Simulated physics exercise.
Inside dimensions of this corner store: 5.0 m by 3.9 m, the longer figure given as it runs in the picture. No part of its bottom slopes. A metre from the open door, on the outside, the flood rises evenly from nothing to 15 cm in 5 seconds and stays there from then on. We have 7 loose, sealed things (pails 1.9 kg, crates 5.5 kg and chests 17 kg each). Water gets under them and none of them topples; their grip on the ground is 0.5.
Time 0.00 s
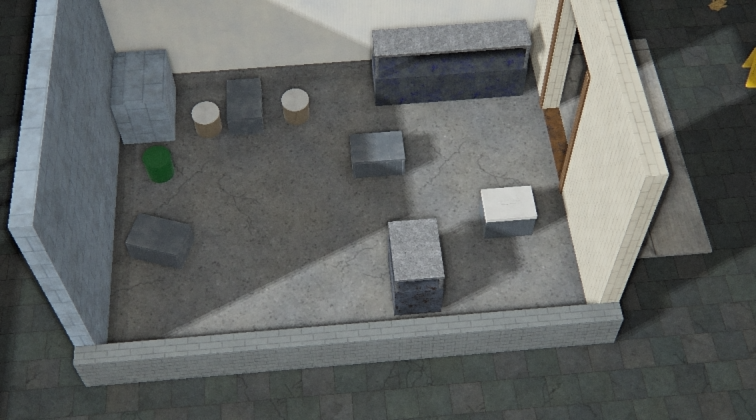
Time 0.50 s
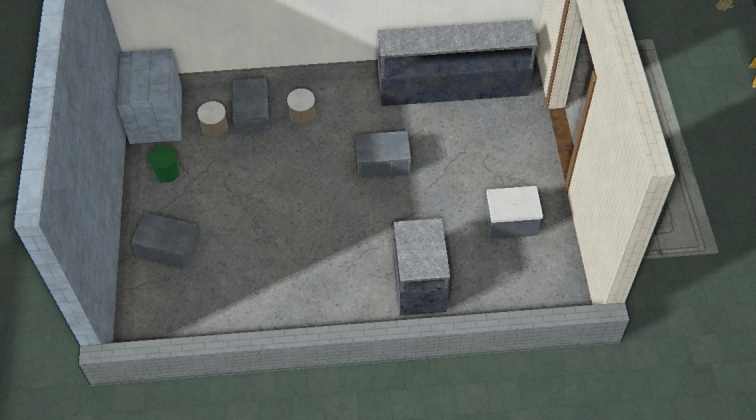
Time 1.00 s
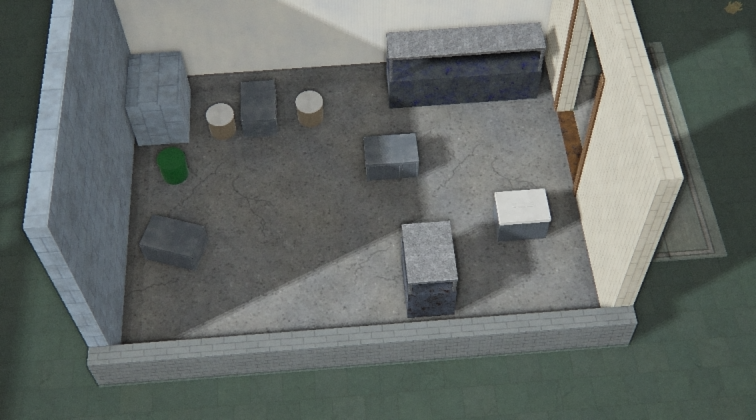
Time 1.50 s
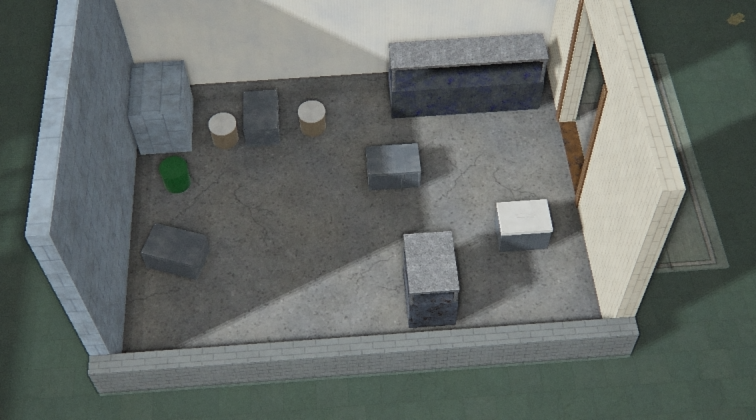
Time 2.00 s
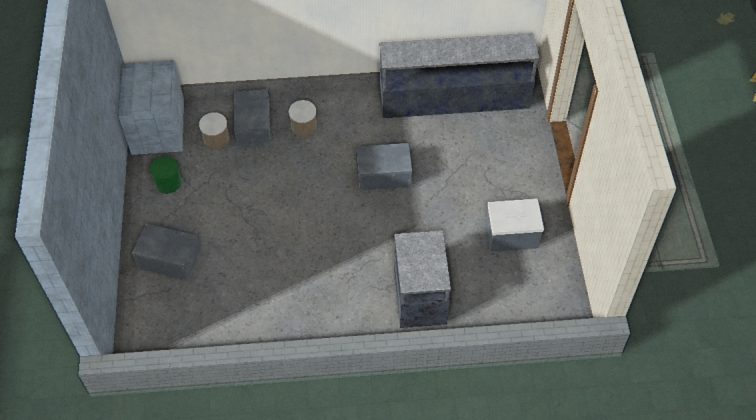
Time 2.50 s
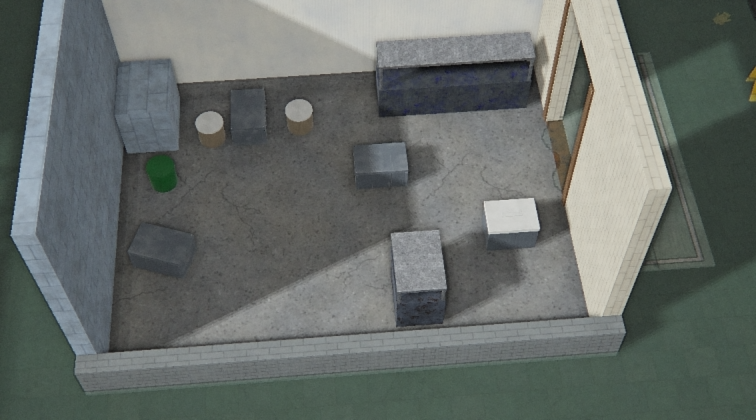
A roofless room holding blocks and a green pail shifts slightly in view; nothing inside moves.
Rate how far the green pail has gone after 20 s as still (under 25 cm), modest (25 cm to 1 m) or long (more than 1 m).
Long.
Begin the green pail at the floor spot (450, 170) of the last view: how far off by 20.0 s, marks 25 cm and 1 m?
It goes a long way.
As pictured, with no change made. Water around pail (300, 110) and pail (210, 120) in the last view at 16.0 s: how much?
Depths: Near 5 cm, then near 8 cm.
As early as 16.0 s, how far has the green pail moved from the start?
It is about 150 cm out of place by then.
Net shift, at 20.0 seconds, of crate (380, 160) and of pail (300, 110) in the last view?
150 cm and 300 cm respectively.
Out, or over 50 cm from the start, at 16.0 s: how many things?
The number by then is 6.
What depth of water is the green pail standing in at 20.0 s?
9 cm or so.
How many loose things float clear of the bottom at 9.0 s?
5 of them.
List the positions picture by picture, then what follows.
In the first picture, the green pail at (156, 157) rests on the ground; water covers 0.0 m2; 0 of 7 have shifted.
In the second picture, the green pail at (162, 157), on the bottom; 0.0 m2 under water; 0 of 7 have shifted.
In the third picture, the green pail at (171, 159), on the bottom; 0.0 m2 under water; 0 of 7 have shifted.
In the fourth picture, the green pail at (173, 167), on the bottom; 0.0 m2 under water; 0 of 7 have shifted.
In the fifth picture, the green pail at (164, 168) rests on the ground; water covers 0.0 m2; 0 of 7 have shifted.
In the sixth picture, the green pail at (160, 166), on the bottom; water covers 0.0 m2; 0 of 7 have shifted.
After 4.0 s the green pail is near (160, 166), 0.0 m from its start, aground; 0 afloat.
After 9.0 s the green pail is near (129, 170), 0.3 m from its start, afloat; 5 afloat.
After 16.0 s the green pail is near (165, 290), 1.7 m from its start, afloat; 6 afloat.
After 20.0 s the green pail is near (279, 329), 2.6 m from its start, afloat; 6 afloat.
